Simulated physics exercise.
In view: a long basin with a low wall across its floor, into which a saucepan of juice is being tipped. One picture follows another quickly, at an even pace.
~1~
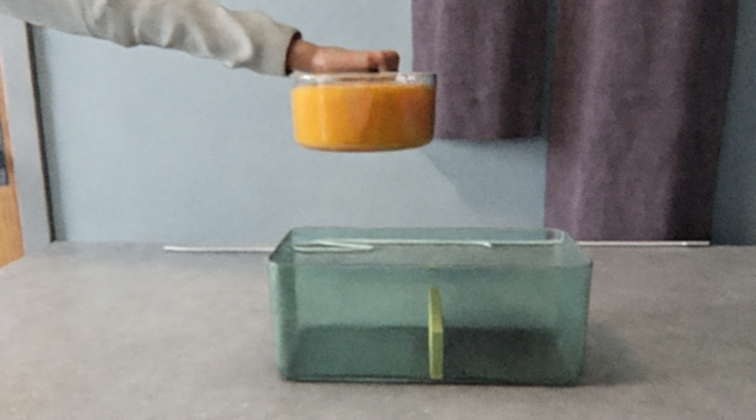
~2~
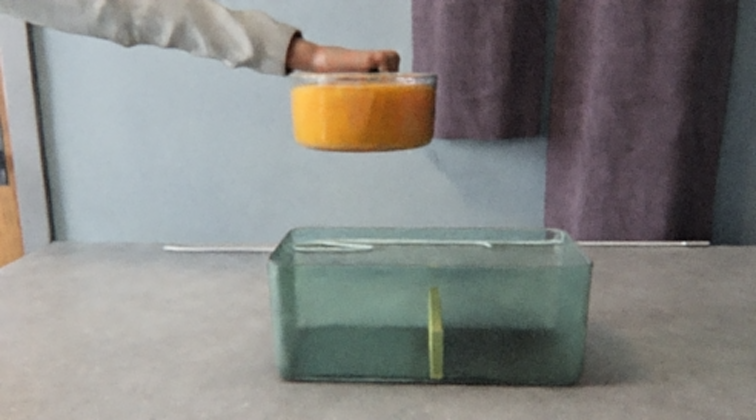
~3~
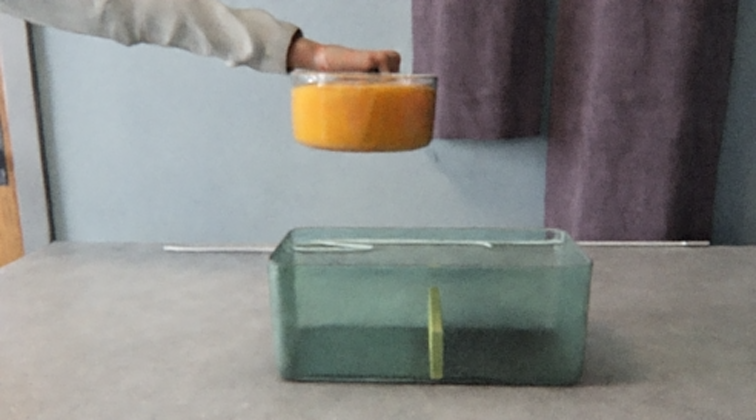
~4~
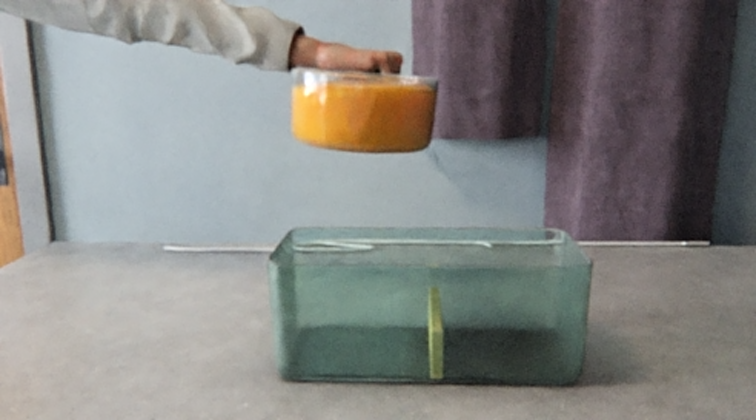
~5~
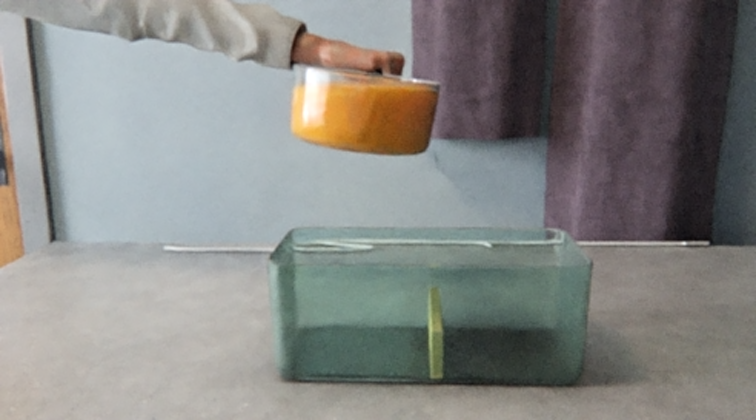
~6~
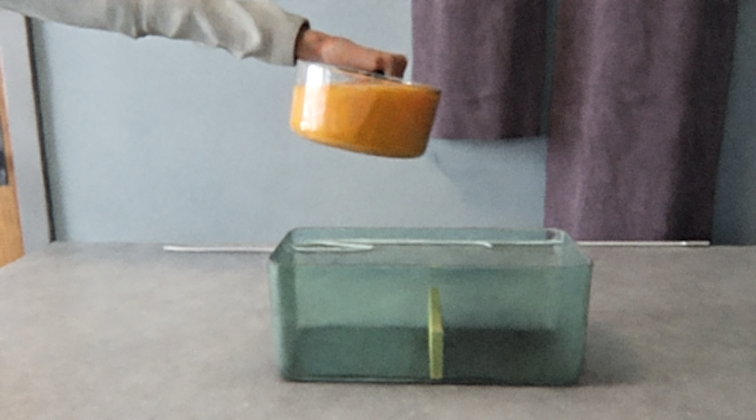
On a grey tabletop by a blue wall and purple curtains, a hand holds a clear pan of orange juice above a greenish basin with a low yellow-green divider, first nearly level, then tilting slightly down to the right.
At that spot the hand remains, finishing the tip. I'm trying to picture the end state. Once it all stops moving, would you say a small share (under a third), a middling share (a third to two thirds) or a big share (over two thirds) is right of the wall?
A big share, over two thirds.
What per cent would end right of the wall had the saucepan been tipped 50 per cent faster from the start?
About 80 in a hundred.
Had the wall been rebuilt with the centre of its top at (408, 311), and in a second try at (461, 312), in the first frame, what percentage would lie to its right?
About 95 per cent on the first try, and 70 per cent on the second.
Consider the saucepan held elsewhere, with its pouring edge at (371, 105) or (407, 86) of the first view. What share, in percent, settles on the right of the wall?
You'd see around 45 per cent, and then around 75 per cent.
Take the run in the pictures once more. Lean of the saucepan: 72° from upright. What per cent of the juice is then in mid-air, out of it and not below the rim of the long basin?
35 per cent.
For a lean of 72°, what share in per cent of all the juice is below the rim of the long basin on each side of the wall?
Split: Left 0 per cent, right 20 per cent.
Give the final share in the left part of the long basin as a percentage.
It is close to 15 per cent.
A moment on, the saucepan is tipped part way and 44 per cent is still to pour, 0 is left of the wall and 20 right of it.
Next, the saucepan is tipped right over and 4 per cent is still to pour, 7 is left of the wall and 82 right of it.
Then the saucepan is tipped right over and 0 per cent is still to pour, 15 is left of the wall and 85 right of it.
Later the saucepan is tipped right over and 0 per cent is still to pour, 15 is left of the wall and 85 right of it.
Finally, 15 per cent lies left of the wall, 85 right of it and 1 outside.
